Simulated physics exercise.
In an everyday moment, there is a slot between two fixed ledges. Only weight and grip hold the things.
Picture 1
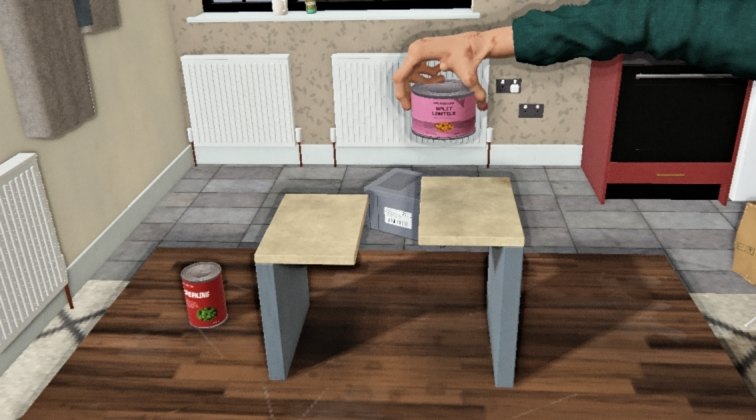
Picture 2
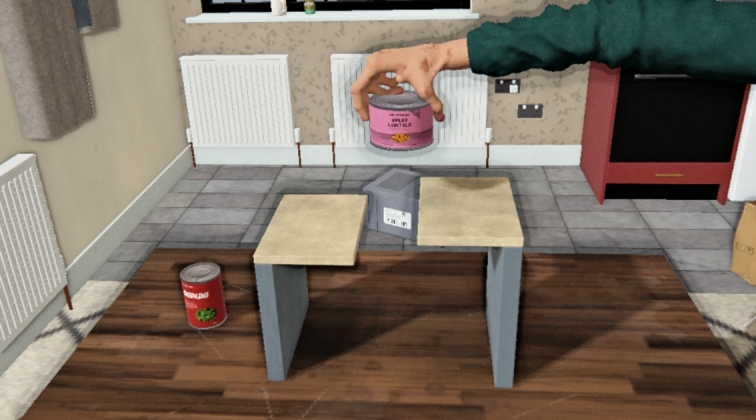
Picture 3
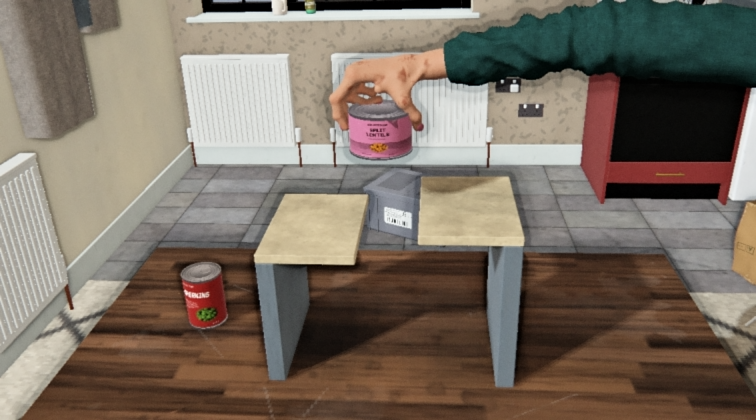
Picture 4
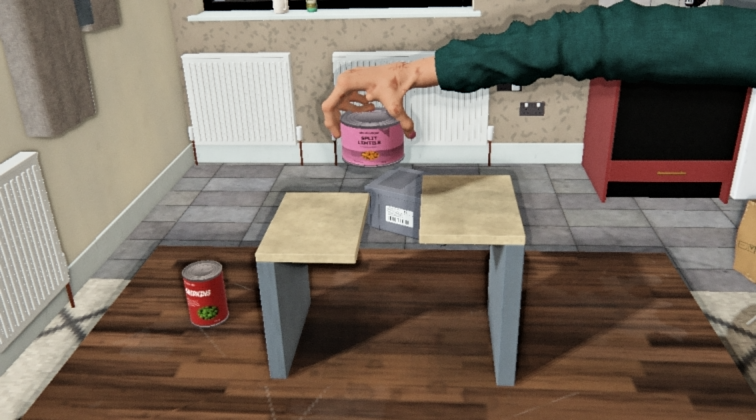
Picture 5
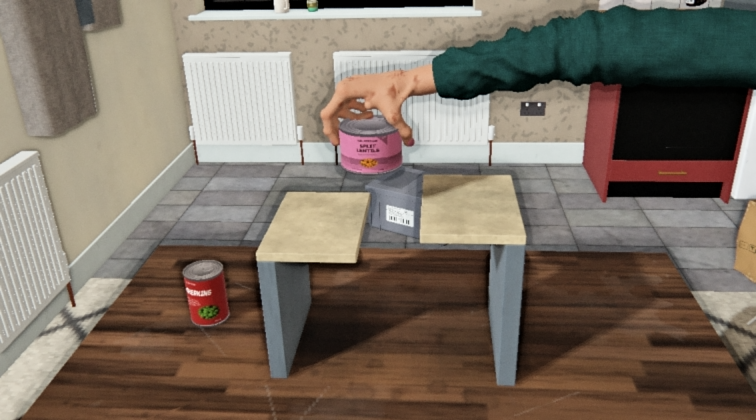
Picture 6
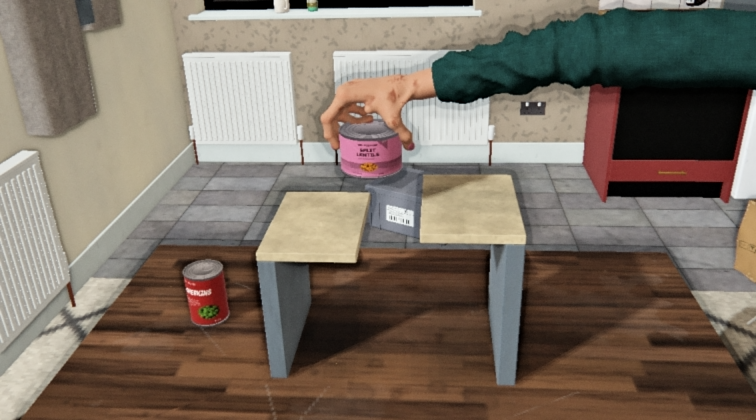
A hand in a dark green sleeve, reaching in from the right, holds a pink tub by its top in a kitchen seen from the front and slightly above. Below are two pale-topped stands with grey-blue legs, a translucent grey block between them, and a red tin on the wooden floor at left. The hand carries the tub left and gradually lower, slowing above the block, while the view shifts very slightly.
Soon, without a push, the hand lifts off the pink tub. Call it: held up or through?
Through.
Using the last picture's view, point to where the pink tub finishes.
It winds up at roughly (456, 326).
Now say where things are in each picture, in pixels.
In the first picture, on its way; pink tub (444, 109); red tin (205, 295).
In the second picture, on its way; pink tub (402, 120); red tin (204, 296).
In the third picture, on its way; pink tub (380, 129); red tin (205, 295).
In the fourth picture, on its way; pink tub (372, 137); red tin (206, 294).
In the fifth picture, on its way; pink tub (371, 144); red tin (207, 293).
In the sixth picture, poised above the slot; pink tub (371, 148); red tin (207, 293).
Then, 0.30 s after the last picture, pink tub tipped 35° from how it was near (385, 202).
Then, 0.50 s after the last picture, pink tub tipped 75° from how it was near (403, 261).
Then, 0.60 s after the last picture, pink tub on its side near (425, 309).
Then, 0.80 s after the last picture, pink tub upside down near (449, 315).
At rest, tipped over on the stand or table, pink tub; red tin in place. Seen from the same camera at the end, pink tub near (456, 326). The tub drops through.
